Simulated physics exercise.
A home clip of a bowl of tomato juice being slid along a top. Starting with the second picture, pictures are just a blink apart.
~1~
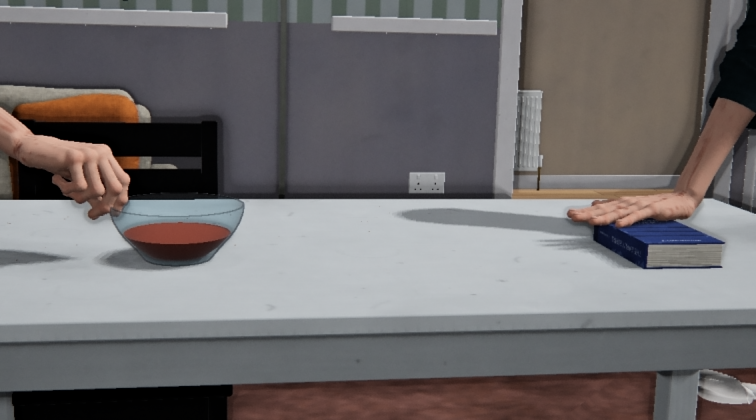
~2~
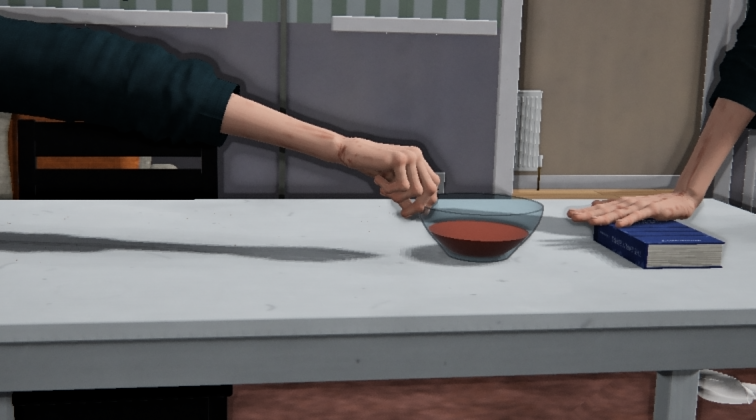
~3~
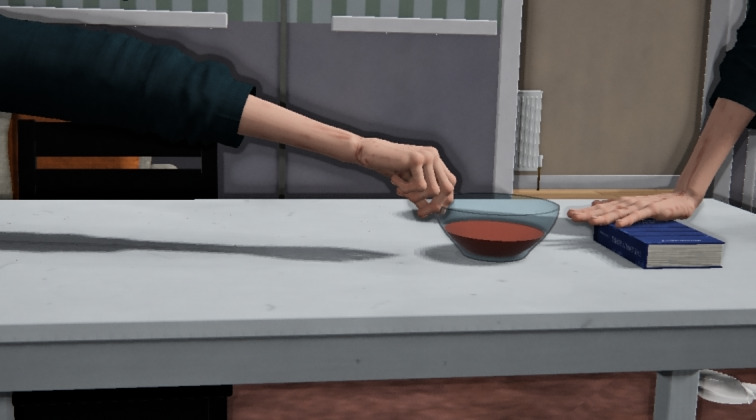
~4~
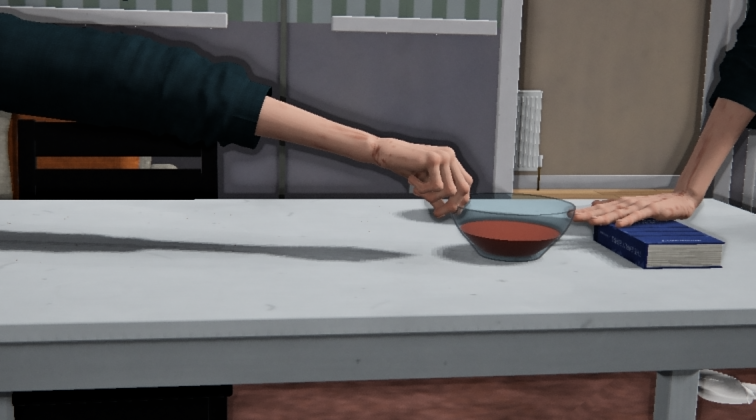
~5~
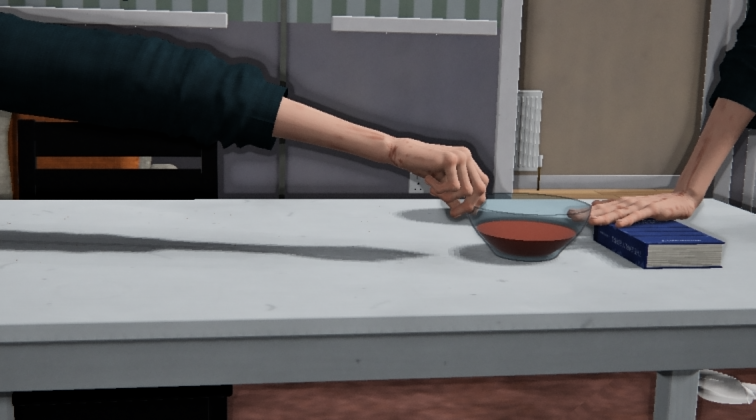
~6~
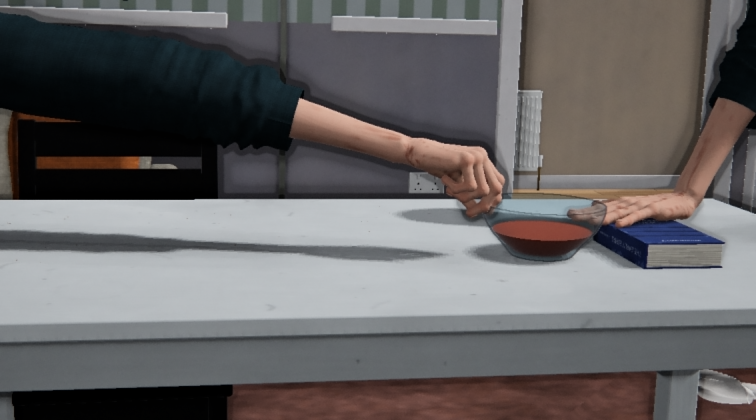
A glass bowl of red liquid, gripped at its rim by a hand, slides rightward across a pale table toward a blue book, while another hand rests on the book and the bowl's near side draws close to its fingers.
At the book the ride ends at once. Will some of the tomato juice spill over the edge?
No.
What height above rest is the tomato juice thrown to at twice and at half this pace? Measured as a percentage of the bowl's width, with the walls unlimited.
Peak: Around 25 in a hundred, then around 5 in a hundred.
Shortly, the bowl meets the book.
Then, the tomato juice surges up the wall; the wave climbs under half way to the rim.
At the finish, the bowl stands at the book; none is lost.
